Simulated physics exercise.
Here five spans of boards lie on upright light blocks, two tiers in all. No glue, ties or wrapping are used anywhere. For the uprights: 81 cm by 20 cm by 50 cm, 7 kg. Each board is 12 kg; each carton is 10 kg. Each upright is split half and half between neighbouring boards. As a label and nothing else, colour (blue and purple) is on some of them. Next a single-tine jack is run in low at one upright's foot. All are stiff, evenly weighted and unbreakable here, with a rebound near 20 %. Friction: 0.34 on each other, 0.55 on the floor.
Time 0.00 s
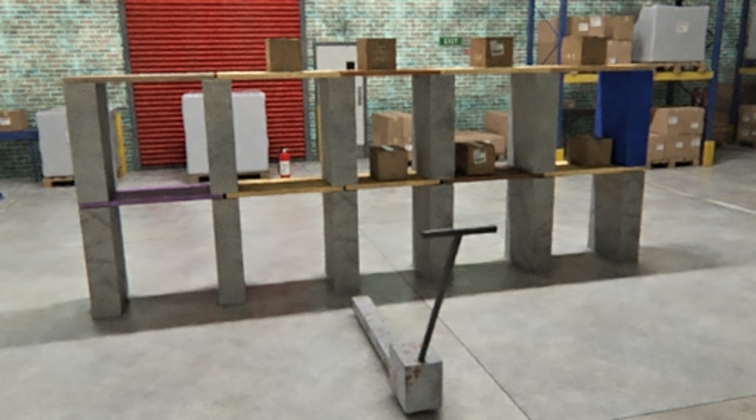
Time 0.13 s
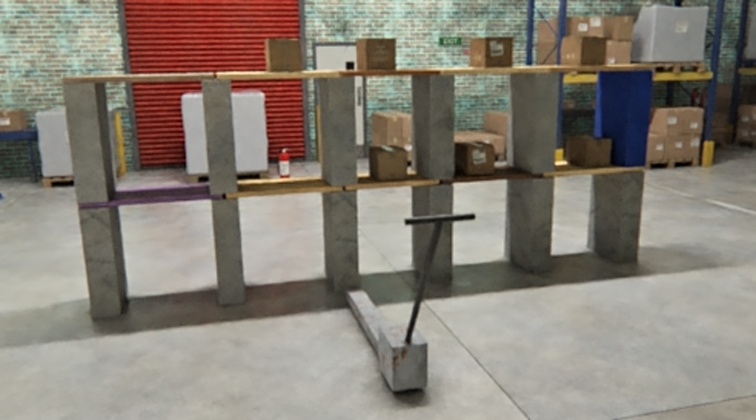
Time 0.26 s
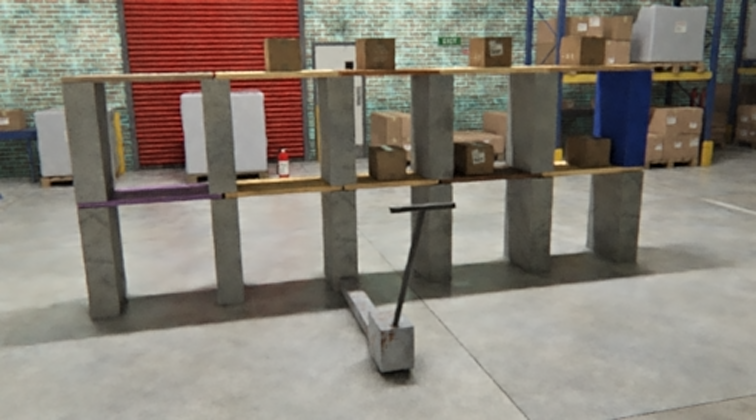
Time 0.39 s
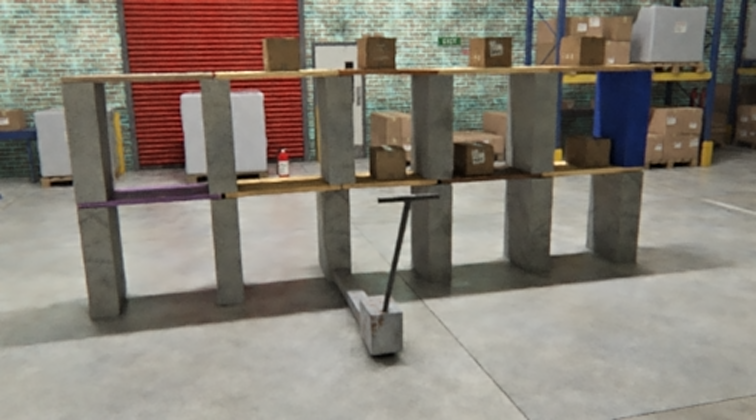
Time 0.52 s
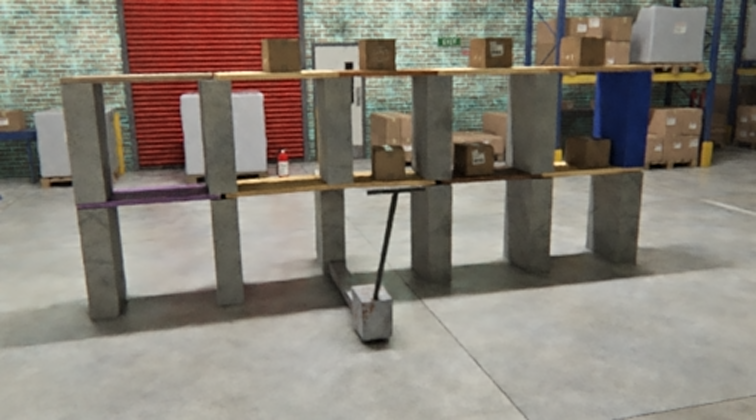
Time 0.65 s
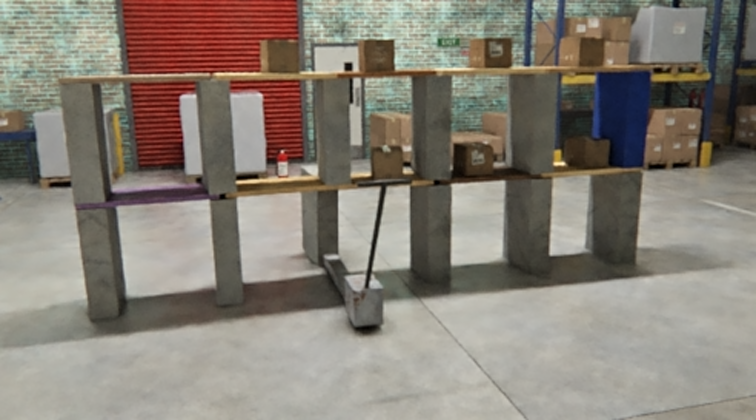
A grey pallet jack with an upright black handle slides away from the camera and slightly left across a warehouse's concrete floor, seen from a fixed, slightly raised front view. Before a red shutter and brick wall stands a two-tier row of grey uprights and wooden boards, one purple at left, carrying brown cartons. The jack slips beneath, and a lower upright left of centre shifts back and leftward.
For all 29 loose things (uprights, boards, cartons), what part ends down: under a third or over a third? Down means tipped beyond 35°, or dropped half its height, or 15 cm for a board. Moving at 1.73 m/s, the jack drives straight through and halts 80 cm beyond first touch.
Over a third.
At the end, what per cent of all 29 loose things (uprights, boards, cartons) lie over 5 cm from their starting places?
55 percent of them have shifted.
After 0.92 s, 8 of the 29 pieces down.
After 1.32 s, 8 of the 29 pieces down; purple board shifted 28 mm.
After 2.36 s, 14 of the 29 pieces down; purple board leaning 10°, 35 cm lower.
At rest (3.8 s), 14 of the 29 pieces down; blue upright unmoved; purple board 61 cm lower. That is 48 per cent. As the last picture would show them, middles, blue upright near (620, 118), purple board near (25, 286).
